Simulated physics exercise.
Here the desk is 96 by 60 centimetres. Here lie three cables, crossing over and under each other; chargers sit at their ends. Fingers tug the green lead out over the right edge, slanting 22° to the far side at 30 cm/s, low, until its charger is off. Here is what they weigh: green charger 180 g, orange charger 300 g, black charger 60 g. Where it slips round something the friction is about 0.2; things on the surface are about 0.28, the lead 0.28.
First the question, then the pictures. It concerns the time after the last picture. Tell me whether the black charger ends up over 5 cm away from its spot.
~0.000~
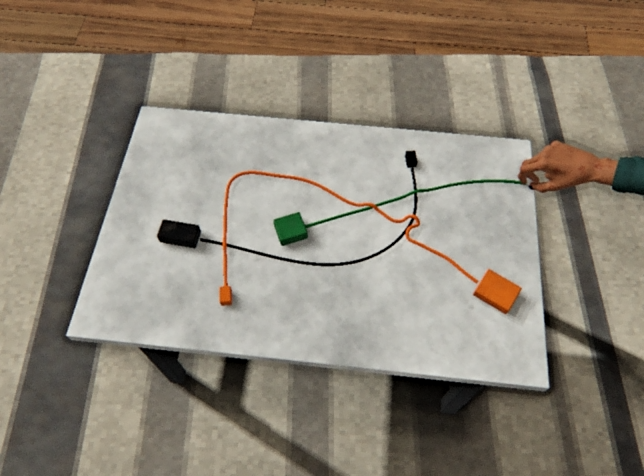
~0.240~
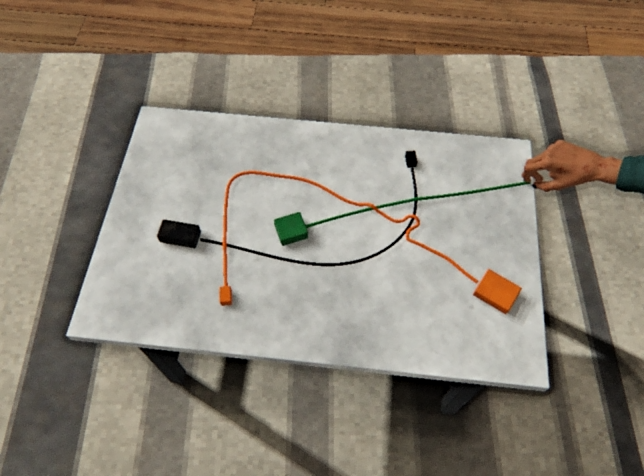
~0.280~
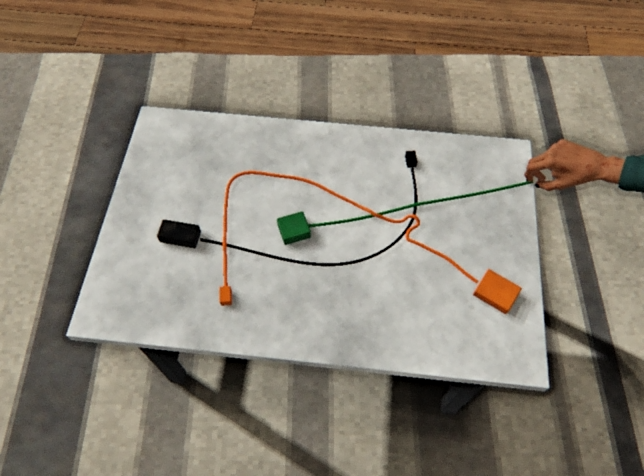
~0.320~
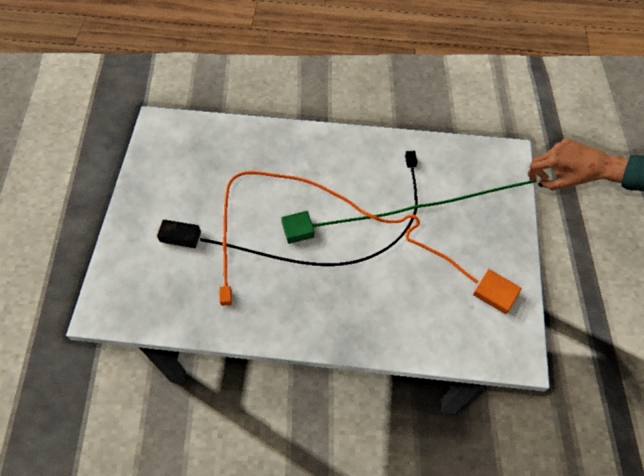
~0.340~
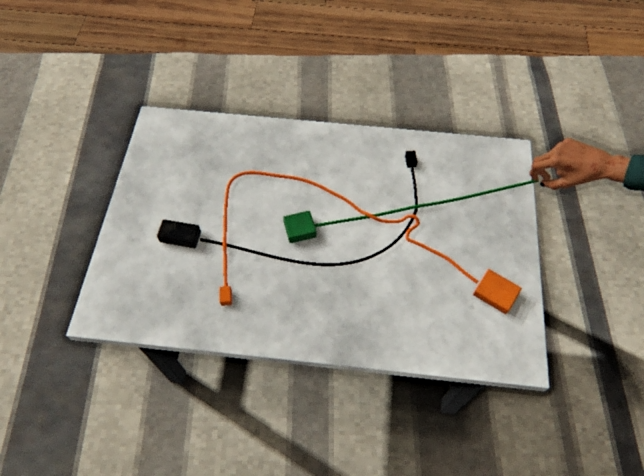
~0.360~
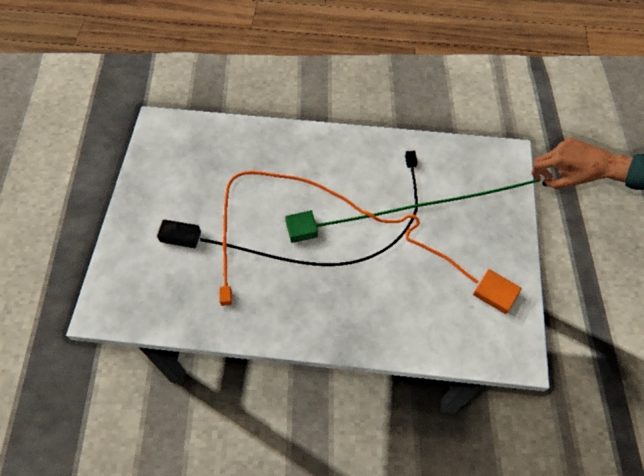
I expect it to stay close by.
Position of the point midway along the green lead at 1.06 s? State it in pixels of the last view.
Around (513, 183).
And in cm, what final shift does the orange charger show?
Net displacement of the orange charger: 8 cm.
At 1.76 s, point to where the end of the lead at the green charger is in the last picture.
Around (492, 179).
By 1.1 s, the green lead's tail end at (407, 205); green charger 24 cm off its start.
By 1.8 s, the green lead's tail end at (492, 179); green charger 45 cm off its start.
By 2.4 s, the green lead has left the top; green charger over the edge, orange plug 47 cm off its start at (426, 213), orange charger 6 cm off its start at (521, 272).
By 3.1 s, the green lead has left the top; green charger over the edge, orange plug over the edge, orange charger 8 cm off its start.
By 3.6 s, the green lead has left the top; black charger 0 cm off its start at (179, 231), green charger over the edge, orange plug over the edge, orange charger 8 cm off its start at (527, 270).
